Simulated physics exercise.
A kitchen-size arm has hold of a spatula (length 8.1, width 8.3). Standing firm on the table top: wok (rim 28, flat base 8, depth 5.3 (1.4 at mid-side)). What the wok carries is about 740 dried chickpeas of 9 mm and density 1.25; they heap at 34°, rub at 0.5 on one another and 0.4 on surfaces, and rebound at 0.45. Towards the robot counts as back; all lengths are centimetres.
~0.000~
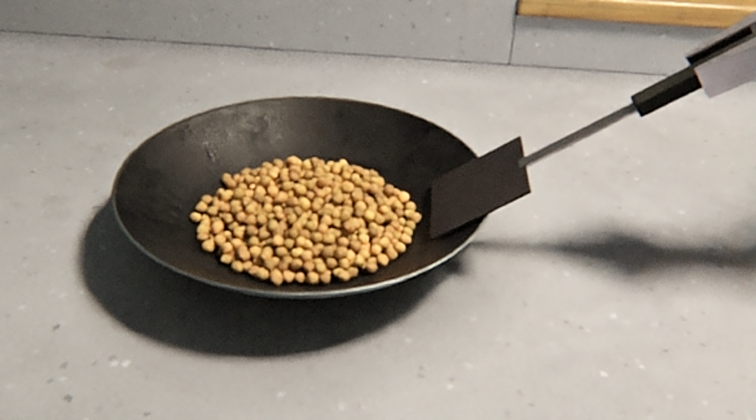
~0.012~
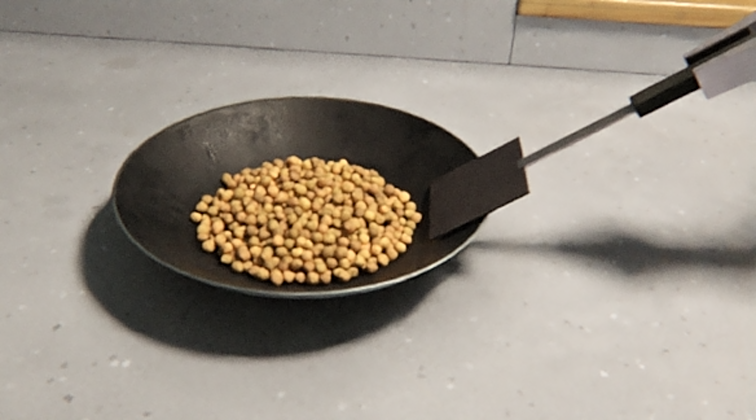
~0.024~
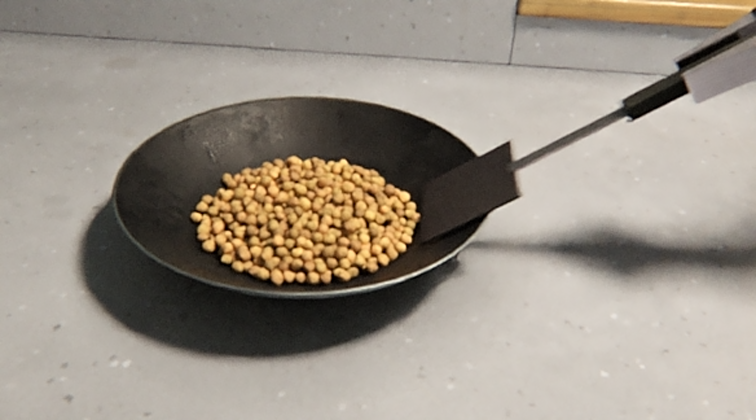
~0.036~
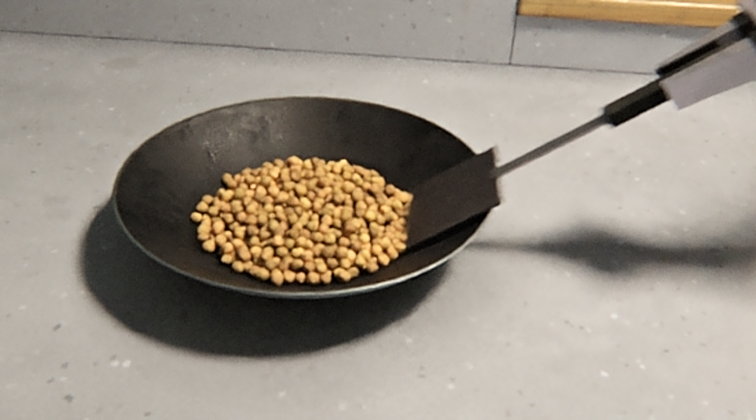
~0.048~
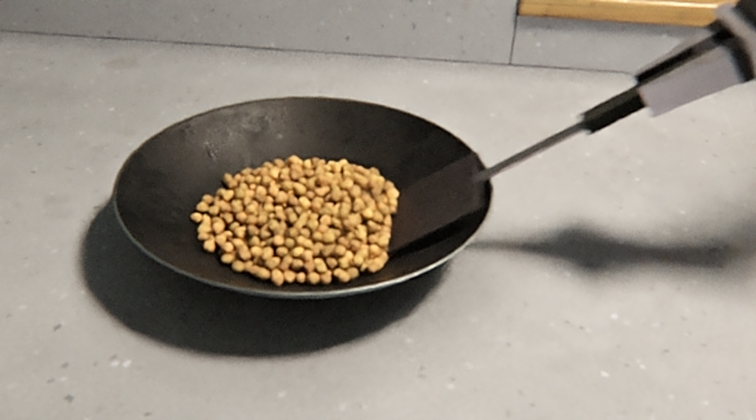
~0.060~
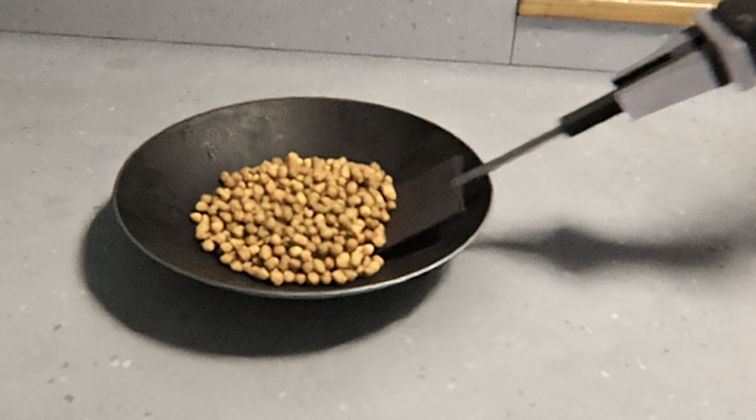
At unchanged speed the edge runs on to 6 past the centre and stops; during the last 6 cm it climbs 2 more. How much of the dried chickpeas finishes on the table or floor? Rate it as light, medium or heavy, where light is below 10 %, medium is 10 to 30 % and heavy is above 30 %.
Rating: Medium.
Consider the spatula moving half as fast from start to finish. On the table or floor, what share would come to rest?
It would be roughly 0 percent.
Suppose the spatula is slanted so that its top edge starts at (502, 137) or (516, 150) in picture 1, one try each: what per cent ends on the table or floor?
About 25 and 20 per cent.
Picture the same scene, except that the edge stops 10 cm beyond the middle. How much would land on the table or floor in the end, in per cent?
Close to 45 per cent would end on the table or floor.
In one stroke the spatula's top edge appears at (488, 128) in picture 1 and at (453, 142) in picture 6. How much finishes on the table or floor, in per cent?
About 0 per cent.
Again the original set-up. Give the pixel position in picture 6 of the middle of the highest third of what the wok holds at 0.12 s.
Roughly pixel (278, 189).
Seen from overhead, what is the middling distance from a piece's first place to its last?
The figure is about 5 cm.
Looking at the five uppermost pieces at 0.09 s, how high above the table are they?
Somewhere near 5 cm, I'd say.
By 0.09 s, sloping 36°, highest piece 5 above the table; 744 in the wok.
By 0.12 s, sloping 36°, highest piece 6 above the table; 744 in the wok.
By 0.33 s, sloping 36°, highest piece 7 above the table; 602 in the wok, 83 on the table or floor, 59 on the blade or in flight.
By 1.38 s, sloping 36°, highest piece 5 above the table; 599 in the wok, 145 on the table or floor.
Final count, 599 in the wok, 145 on the table or floor. That is 19 % on the table or floor.
